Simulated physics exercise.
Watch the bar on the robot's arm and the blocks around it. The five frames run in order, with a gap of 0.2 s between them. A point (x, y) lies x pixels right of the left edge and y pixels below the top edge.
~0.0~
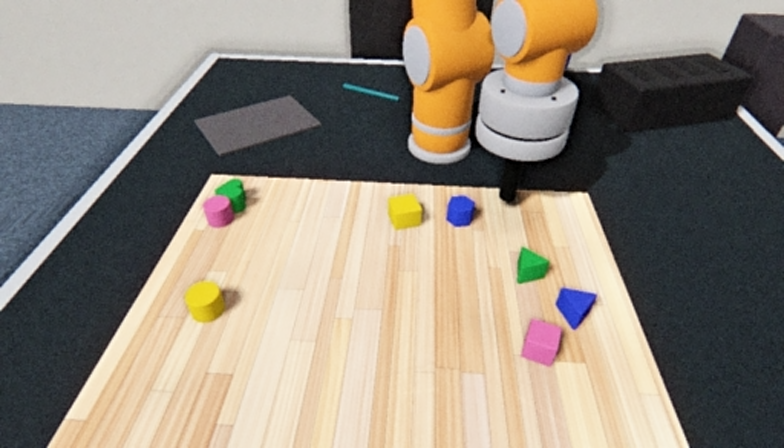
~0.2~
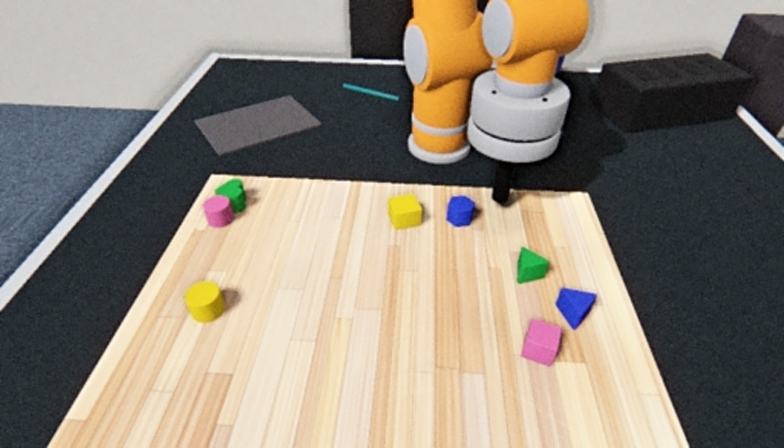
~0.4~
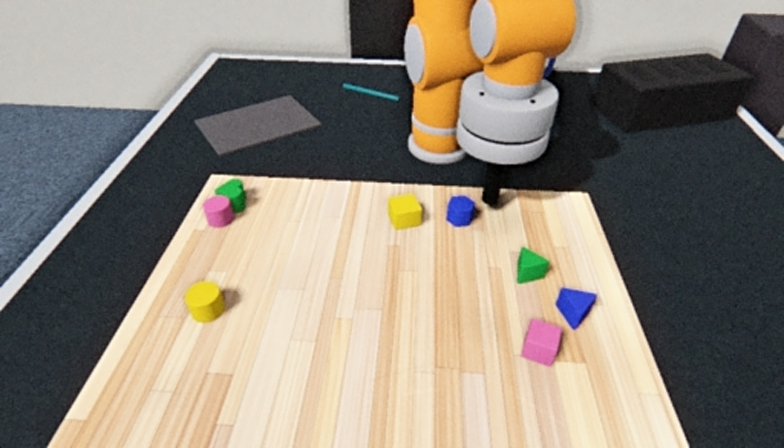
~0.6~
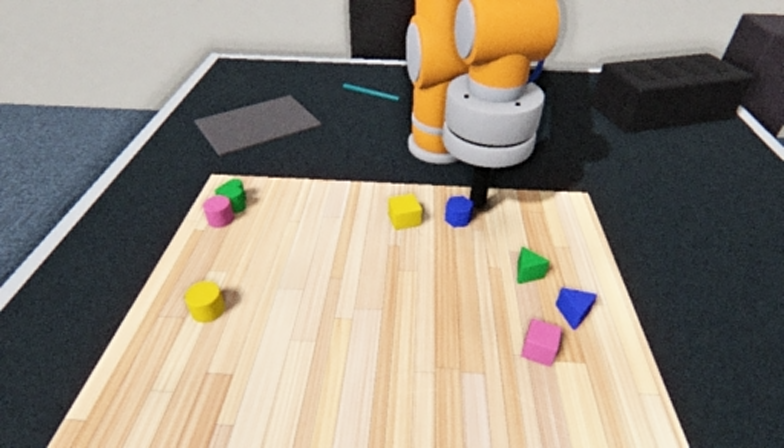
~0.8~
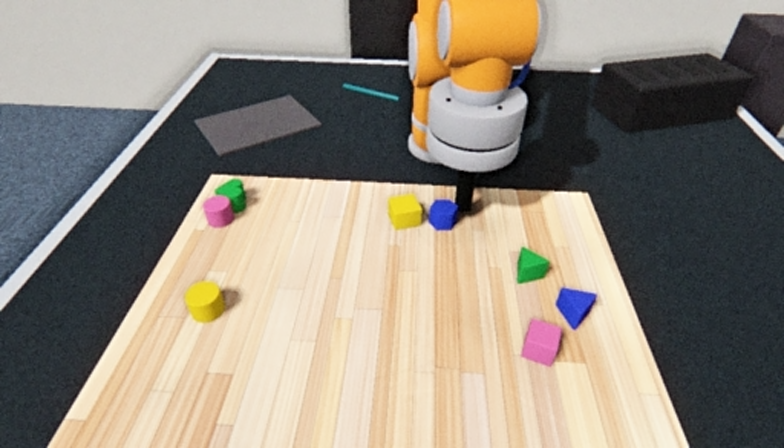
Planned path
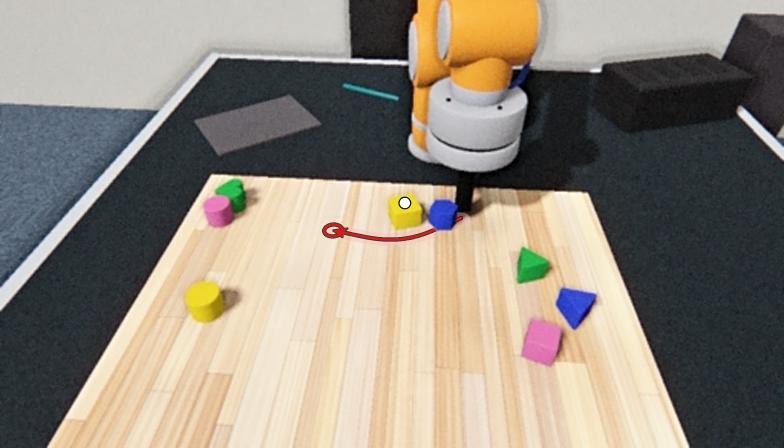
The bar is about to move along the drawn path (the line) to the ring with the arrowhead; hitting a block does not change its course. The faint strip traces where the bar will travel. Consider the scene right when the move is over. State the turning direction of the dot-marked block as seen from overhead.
Looking down, my answer is that the dot-marked block rotates clockwise.
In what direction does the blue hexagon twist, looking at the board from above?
Answer: Against the clock.
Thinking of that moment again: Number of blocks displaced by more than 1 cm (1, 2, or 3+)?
Two.
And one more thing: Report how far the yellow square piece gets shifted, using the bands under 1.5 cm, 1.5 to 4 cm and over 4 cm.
Once the path is done, the yellow square piece lies 1.5 to 4 cm from its present place.
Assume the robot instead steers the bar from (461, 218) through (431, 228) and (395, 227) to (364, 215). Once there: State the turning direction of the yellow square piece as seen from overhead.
From overhead, the rotation is clockwise.
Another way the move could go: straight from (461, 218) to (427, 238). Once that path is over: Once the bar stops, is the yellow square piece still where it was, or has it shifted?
Here the yellow square piece moves off its spot.
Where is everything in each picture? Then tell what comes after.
Bar's lower end at (507, 197); yellow square piece at (405, 203); blue hexagon at (462, 202), in the first picture.
Bar at (500, 198); blocks still, in the second picture.
Bar at (490, 200); blocks still, in the third picture.
Bar at (477, 203); blue hexagon at (460, 203), in the fourth picture.
Bar at (463, 207); yellow square piece at (405, 203); blue hexagon at (444, 206), in the fifth picture.
Drawn move, from (461, 218) through (424, 234) and (378, 239) to (333, 230); the dot is on the yellow square piece.
The first path, step by step. One third of the way, bar at (424, 223); yellow square piece at (388, 205), turned 65° clockwise; blue hexagon at (403, 220), turned 20° clockwise.
Two thirds of the way, bar at (378, 228); yellow square piece at (383, 204), turned 85° clockwise; blue hexagon at (356, 226), turned 15° clockwise.
At the end, bar at (332, 219); yellow square piece at (383, 204), turned 85° clockwise; blue hexagon at (319, 227), turned 60° anticlockwise.
